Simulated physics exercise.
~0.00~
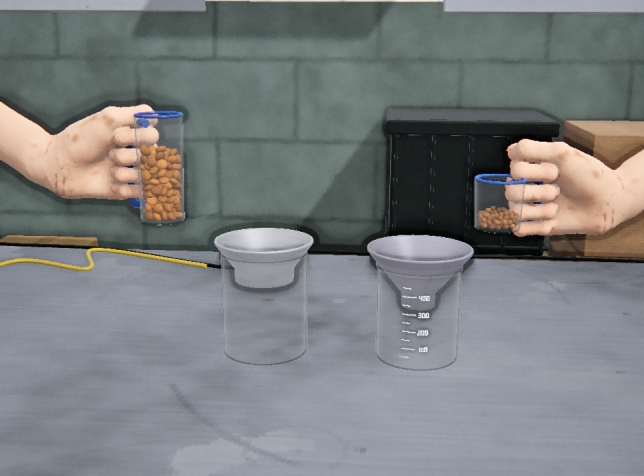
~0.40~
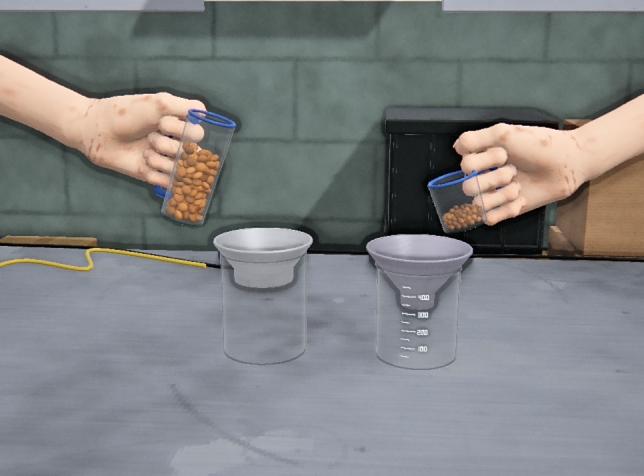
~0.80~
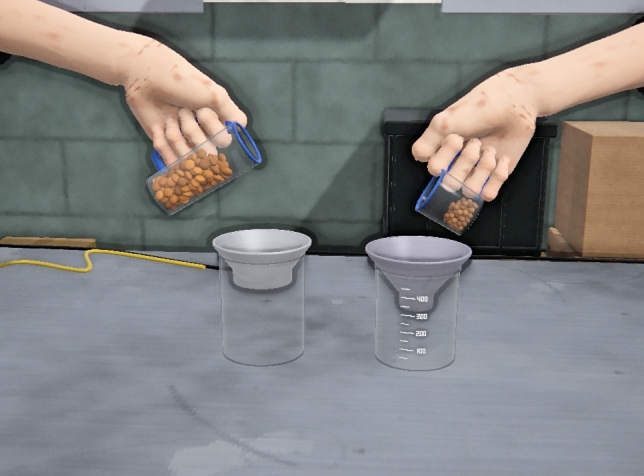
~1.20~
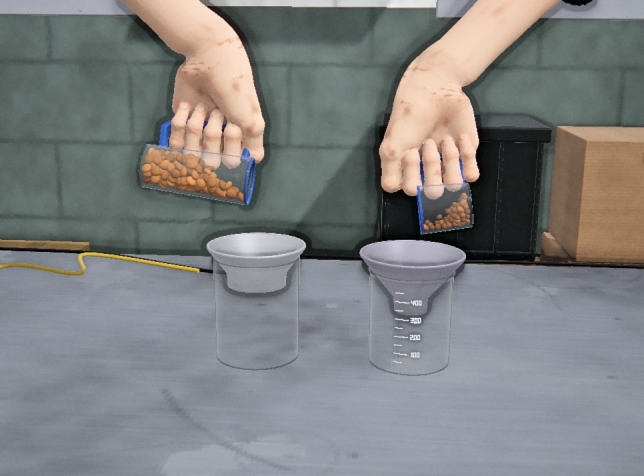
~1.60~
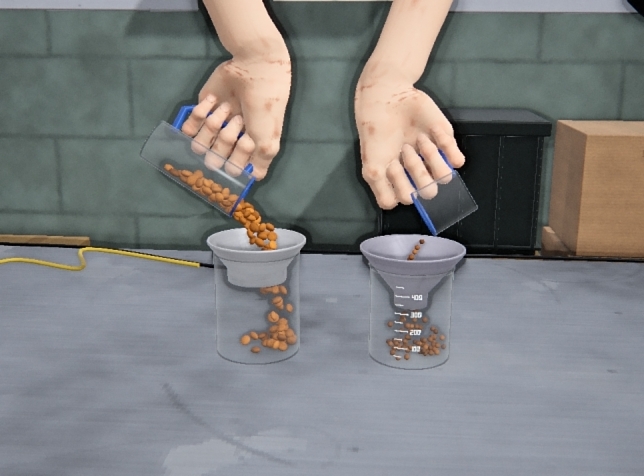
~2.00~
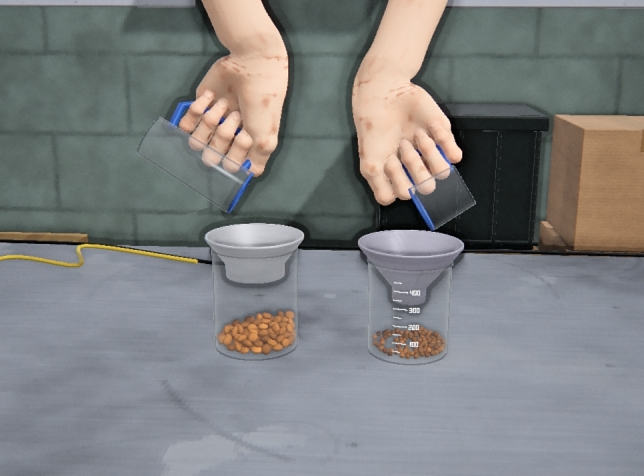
On a grey tabletop before a green block wall, two hands tip clear cups of brown, nut-like pieces over funnels set in clear jars, and the pieces pour through until both cups are empty and all of them lie at the bottom of the jars.
